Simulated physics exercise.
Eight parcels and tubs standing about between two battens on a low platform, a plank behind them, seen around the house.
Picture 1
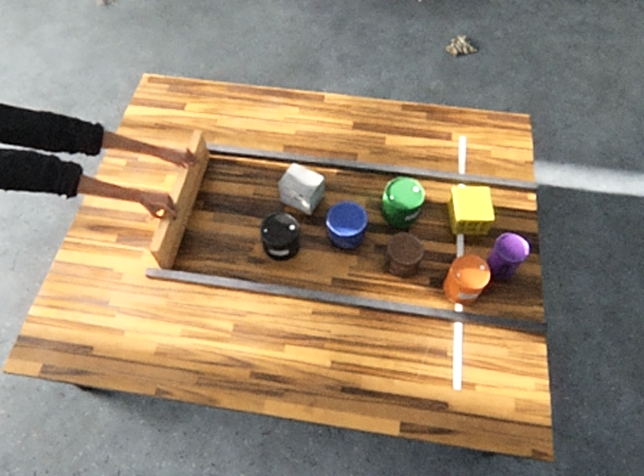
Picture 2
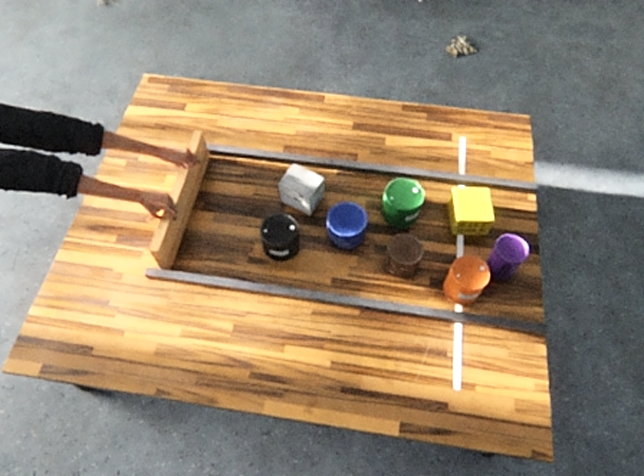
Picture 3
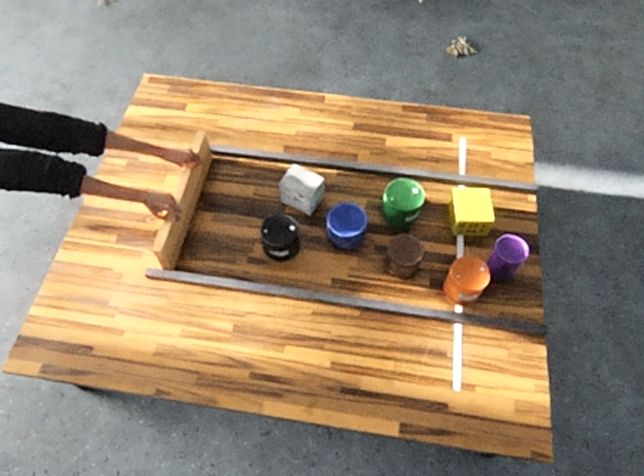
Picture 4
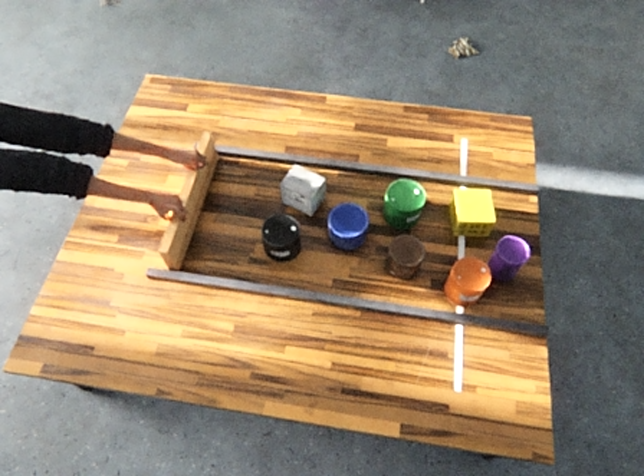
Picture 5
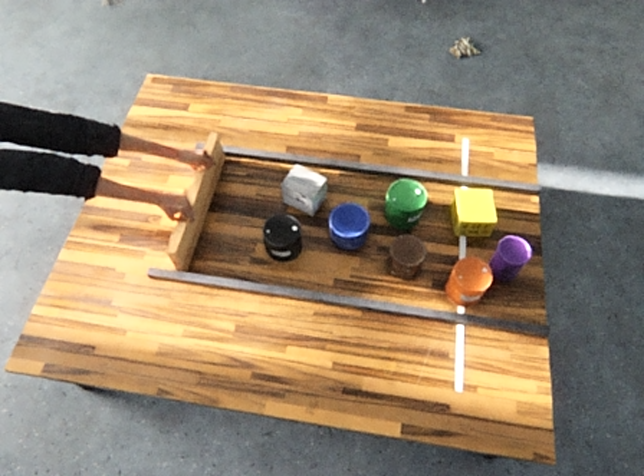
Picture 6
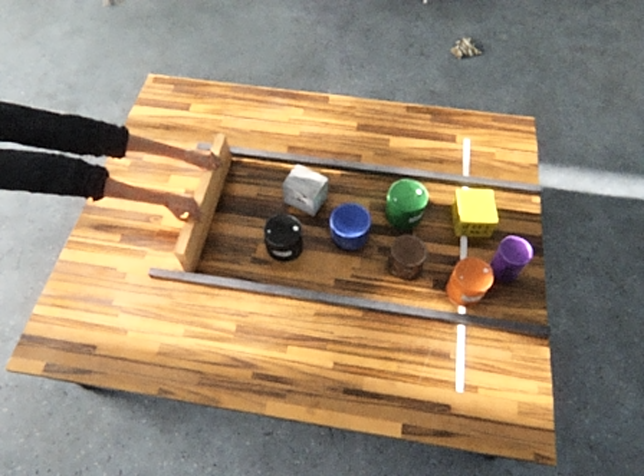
Two dark-sleeved arms reach in from the left and hold a wooden plank upright across a striped wood platform on a grey floor, seen from above at a slight tilt. Between two dark battens stand a white box, black, blue, green and brown tubs, and, near a white tape line at right, a yellow crate, orange canister and purple pail. The hands slide the plank slowly a short way right, still short of the objects, which stay put while the view barely shifts.
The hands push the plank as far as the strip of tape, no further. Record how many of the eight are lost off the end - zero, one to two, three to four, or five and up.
Seems the ones that don't stay up number one or at most two, for sure.
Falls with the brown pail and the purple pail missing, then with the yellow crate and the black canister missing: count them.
Try one: 1; try two: 0.
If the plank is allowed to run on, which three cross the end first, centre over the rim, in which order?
It goes the yellow crate, after that the purple pail, and after that the green canister.
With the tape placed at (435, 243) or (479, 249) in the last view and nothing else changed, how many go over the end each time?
0 and 2.
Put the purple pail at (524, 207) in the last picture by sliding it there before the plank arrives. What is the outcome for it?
From that spot it ends up off.
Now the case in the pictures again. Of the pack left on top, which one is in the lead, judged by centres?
Answer: The green canister.
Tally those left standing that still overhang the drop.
The answer comes to 0.
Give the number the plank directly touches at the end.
3 of them.
Early on, none off yet; purple pail at rest near (510, 260); yellow crate at rest near (474, 213); orange canister at rest near (469, 283).
Finally, the number that fall off is one or two; lost, yellow crate and purple pail.
